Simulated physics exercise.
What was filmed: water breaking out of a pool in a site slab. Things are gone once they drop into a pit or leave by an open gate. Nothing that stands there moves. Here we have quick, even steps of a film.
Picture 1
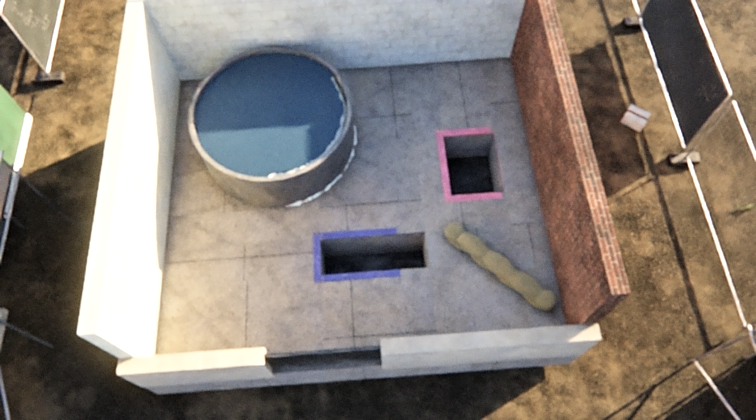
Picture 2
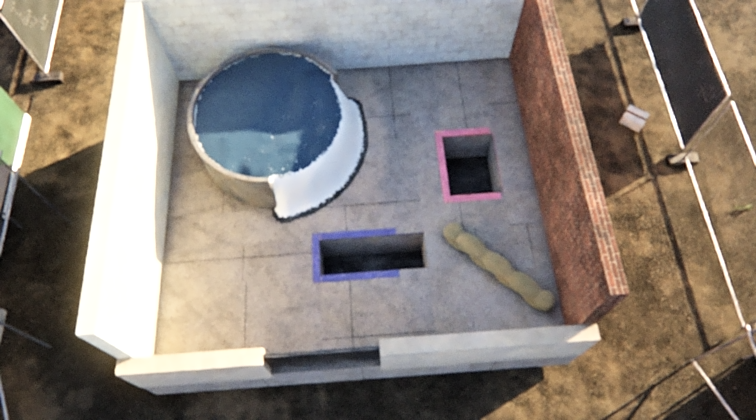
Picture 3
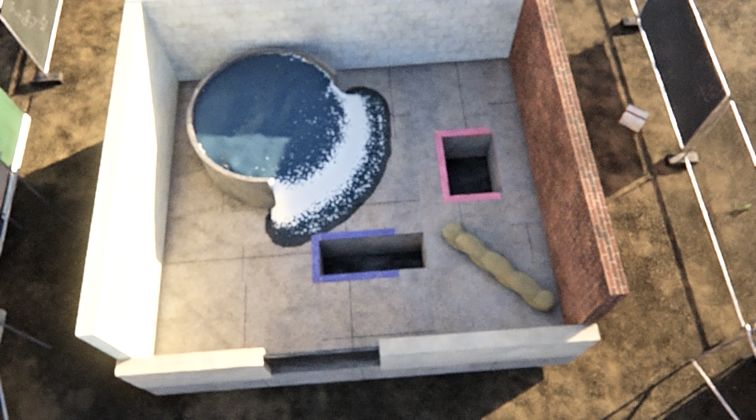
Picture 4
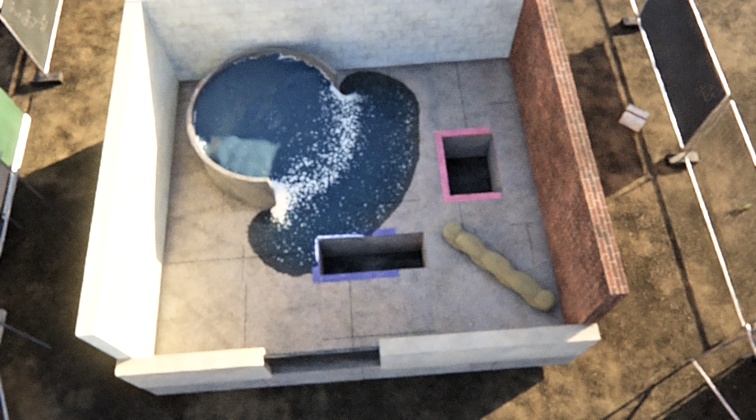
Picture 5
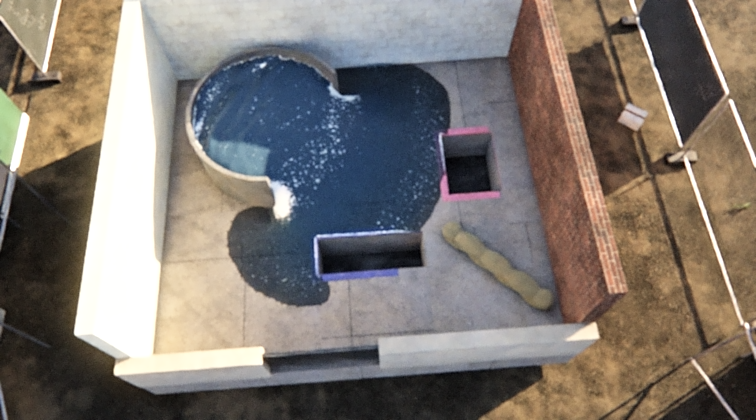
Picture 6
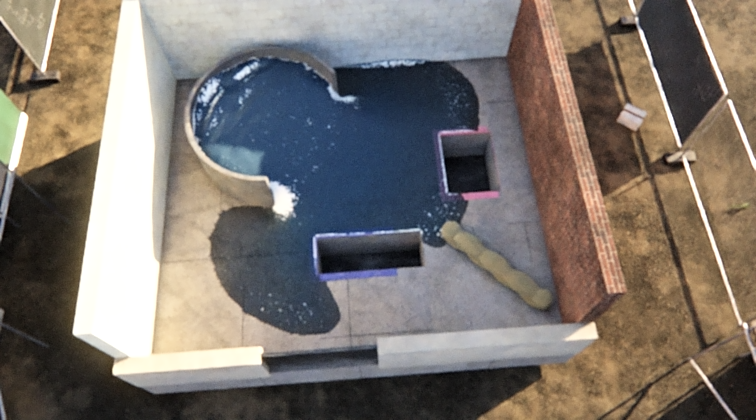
Round pool in a walled concrete slab breaking open on its right side, dark water spreading around two rectangular pits.
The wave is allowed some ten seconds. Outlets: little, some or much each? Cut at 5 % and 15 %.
The gate: Little. The pink pit: Much. The blue pit: Much.
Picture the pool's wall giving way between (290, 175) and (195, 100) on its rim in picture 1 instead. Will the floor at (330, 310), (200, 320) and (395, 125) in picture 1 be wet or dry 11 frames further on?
First spot submerged, second spot submerged, third spot spared.
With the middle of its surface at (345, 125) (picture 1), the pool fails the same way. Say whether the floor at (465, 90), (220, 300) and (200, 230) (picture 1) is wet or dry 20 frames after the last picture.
Taking them as they were asked, they come out soaked, bone dry, bone dry.
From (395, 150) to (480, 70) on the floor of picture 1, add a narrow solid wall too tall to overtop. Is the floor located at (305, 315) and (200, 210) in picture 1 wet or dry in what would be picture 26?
Submerged, then spared.
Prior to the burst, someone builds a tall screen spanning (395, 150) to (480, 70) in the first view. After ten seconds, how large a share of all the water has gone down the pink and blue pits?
Shares in percent - pink: 20; blue: 50.
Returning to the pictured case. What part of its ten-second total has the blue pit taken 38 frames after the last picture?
Around 85 in a hundred.
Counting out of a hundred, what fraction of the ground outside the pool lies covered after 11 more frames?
That works out at 65 %.
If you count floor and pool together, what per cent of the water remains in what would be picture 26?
I reckon around 54 in a hundred.
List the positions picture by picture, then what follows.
In the first picture, the round pool at (271, 112) is whole and still.
In the second picture, water pours out at (340, 158) and has run to (353, 101).
In the third picture, water pours out at (340, 160) and has run to (284, 241).
In the fourth picture, water pours out at (341, 161) and has run to (277, 265).
In the fifth picture, the front is at (283, 298), out from the gap at (340, 161).
In the sixth picture, water pours out at (339, 161) and has run to (290, 326).
A moment on, water covers 55 % of the floor; the gate 0 %, the pink pit 6 %, the blue pit 10 %.
Next, water covers 65 % of the floor; the gate 0 %, the pink pit 12 %, the blue pit 18 %.
Then, water covers 75 % of the floor; the gate 0 %, the pink pit 22 %, the blue pit 25 %.
Later, water covers 90 % of the floor; the gate 0 %, the pink pit 35 %, the blue pit 32 %.
In the end, water covers 85 % of the floor; the gate 0 %, the pink pit 41 %, the blue pit 38 %.
